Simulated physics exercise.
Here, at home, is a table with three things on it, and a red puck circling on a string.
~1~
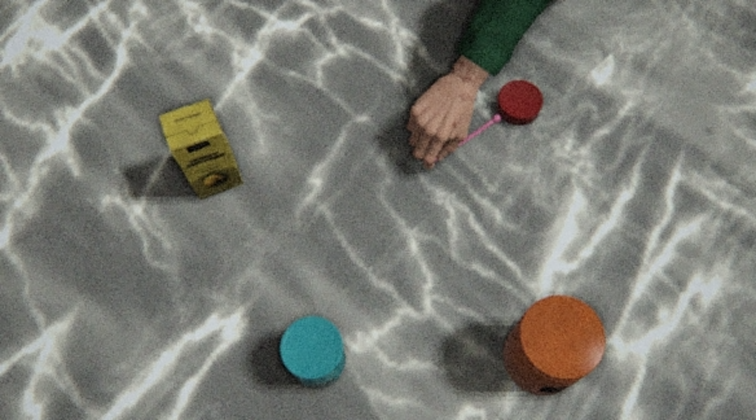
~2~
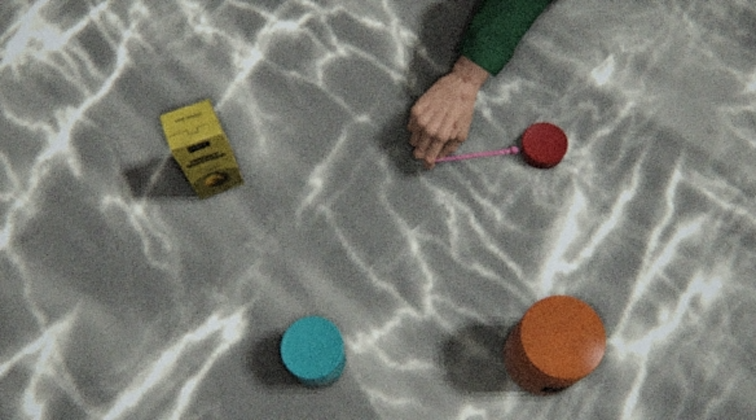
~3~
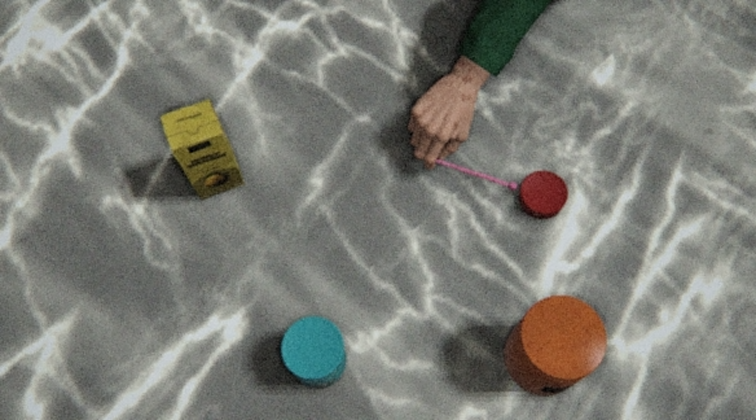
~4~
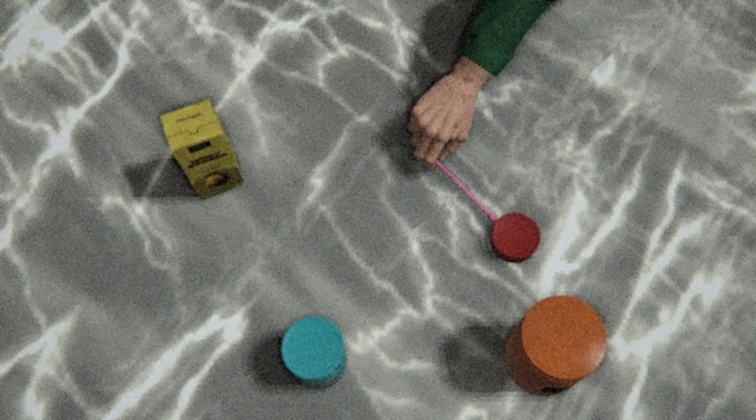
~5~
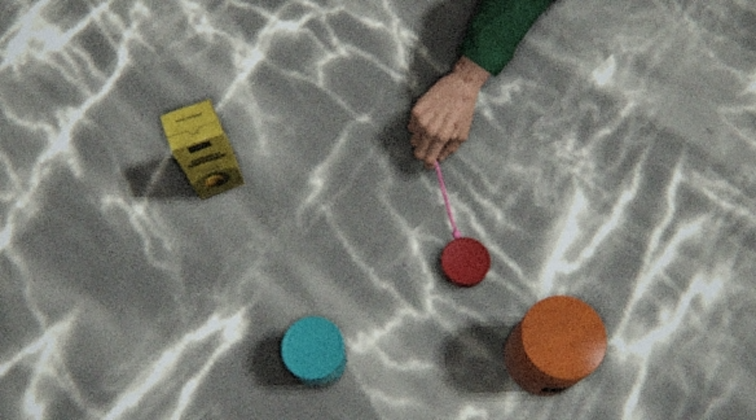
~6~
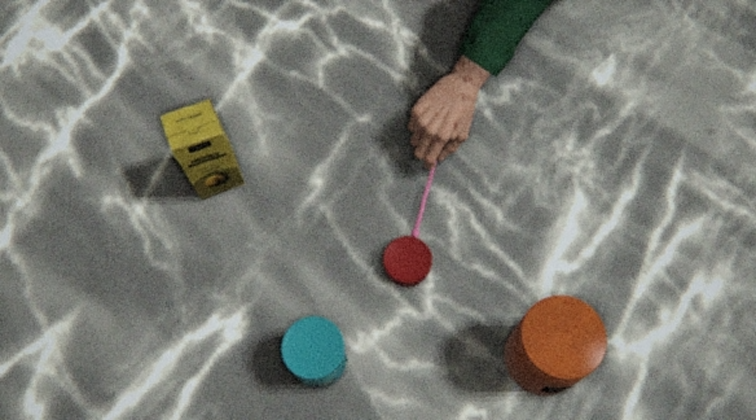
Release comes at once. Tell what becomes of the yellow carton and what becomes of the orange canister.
In order: The yellow carton will receive an impact, the orange canister will receive no impact.
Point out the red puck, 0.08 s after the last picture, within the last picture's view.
Around (309, 219).
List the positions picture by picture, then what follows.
In the first picture, red puck (521, 98); yellow carton (190, 124); orange canister (563, 336); turquoise tin (312, 347).
In the second picture, red puck (545, 142).
In the third picture, red puck (544, 192).
In the fourth picture, red puck (516, 235).
In the fifth picture, red puck (466, 260).
In the sixth picture, red puck (408, 259); yellow carton (191, 124); orange canister (564, 336); turquoise tin (313, 347); going round clockwise.
Then, 0.08 s later than the last view, puck near (309, 219).
Then, 0.20 s later than the last view, puck near (225, 184); yellow carton pushed aside.
Finally, puck near (210, 182); yellow carton knocked over. The yellow carton takes the knock and the orange canister stays untouched.
